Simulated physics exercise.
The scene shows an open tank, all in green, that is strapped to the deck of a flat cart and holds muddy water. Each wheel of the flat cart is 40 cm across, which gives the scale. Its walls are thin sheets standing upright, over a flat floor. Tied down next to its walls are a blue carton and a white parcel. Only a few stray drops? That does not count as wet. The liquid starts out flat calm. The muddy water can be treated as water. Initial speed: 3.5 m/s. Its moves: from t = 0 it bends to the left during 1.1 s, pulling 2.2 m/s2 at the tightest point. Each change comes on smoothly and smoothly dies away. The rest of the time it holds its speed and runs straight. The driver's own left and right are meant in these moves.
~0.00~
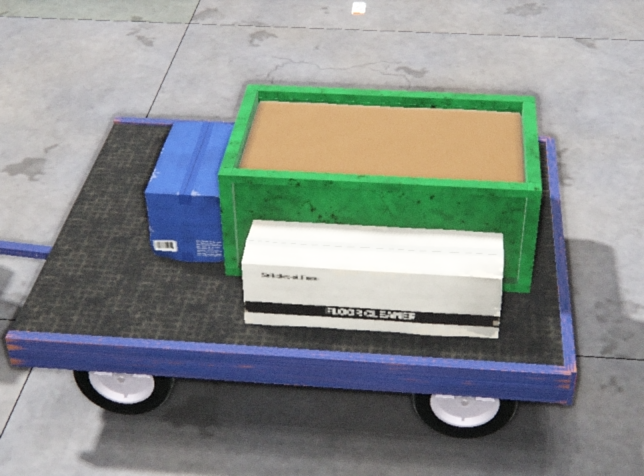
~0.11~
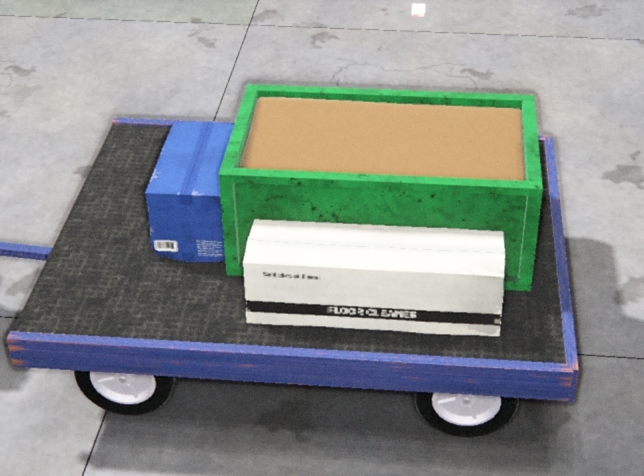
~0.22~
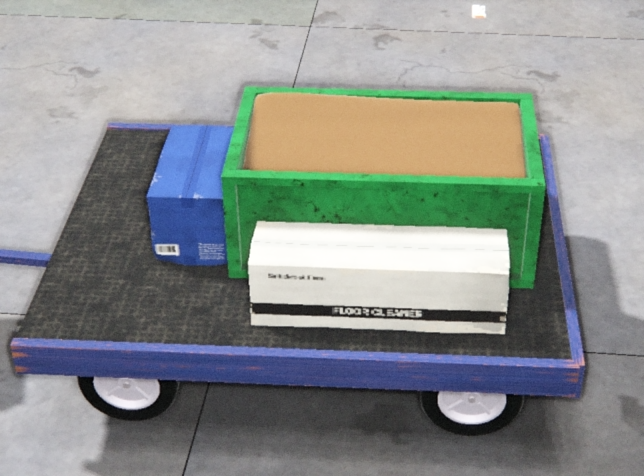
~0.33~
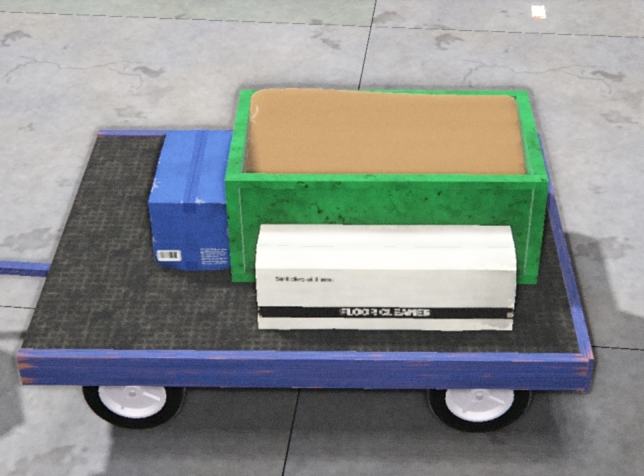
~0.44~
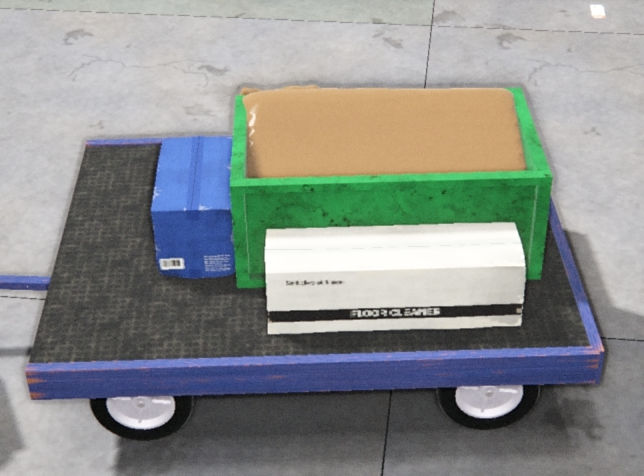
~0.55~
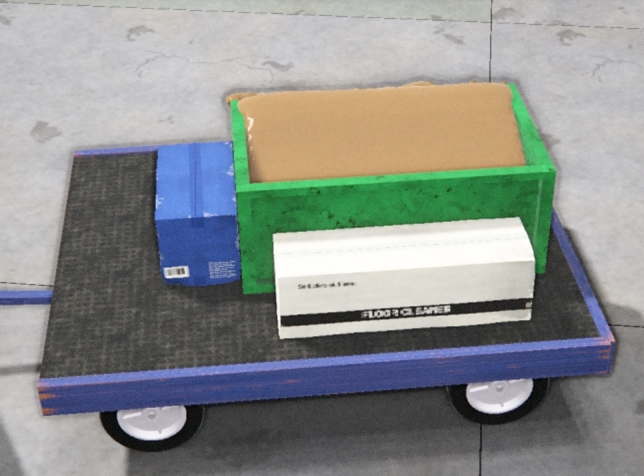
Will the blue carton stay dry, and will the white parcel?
Blue carton is missed, white parcel is missed.
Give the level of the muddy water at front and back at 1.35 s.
Close to 38 cm in front, close to 36 cm behind.
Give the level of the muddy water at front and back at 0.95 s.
I'd say some 40 centimetres in front and some 38 centimetres behind.
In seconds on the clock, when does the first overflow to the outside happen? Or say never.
I'd put it at close to 0.6 seconds.
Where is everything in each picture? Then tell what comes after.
In the first frame, the surface is at (273, 108) by the front wall; at (504, 119) by the back wall; it lies level with the rim line; the front is on the left, levels are read along the far wall; the blue carton stands at the front; the white parcel stands at the near side; a wheel hub at (465, 408).
In the second frame, the surface is at (273, 105) by the front wall; at (504, 117) by the back wall; it lies level with the rim line.
In the third frame, the surface is at (271, 99) by the front wall; at (503, 110) by the back wall; it climbs 9° towards the far side.
In the fourth frame, the surface is at (268, 99) by the front wall; at (500, 103) by the back wall; it climbs 16° towards the far side.
In the fifth frame, the surface is at (265, 102) by the front wall; at (497, 96) by the back wall; it climbs 19° towards the far side.
In the sixth frame, the surface is at (262, 107) by the front wall; at (492, 93) by the back wall; it climbs 19° towards the far side; a wheel hub at (501, 394).
Then, 0.95 s in, the surface is 40 cm up at the front and 38 cm at the back; 3 per cent is out, over the far side.
Then, 1.35 s in, the surface is 38 cm up at the front and 36 cm at the back; 3 per cent is out, over the far side.
Then, 1.85 s in, the surface is 36 cm up at the front and 40 cm at the back; 3 per cent is out, over the far side.
Then, 4.09 s in, 3 per cent is out, over the far side; the blue carton has caught a few drops and the white parcel nothing.
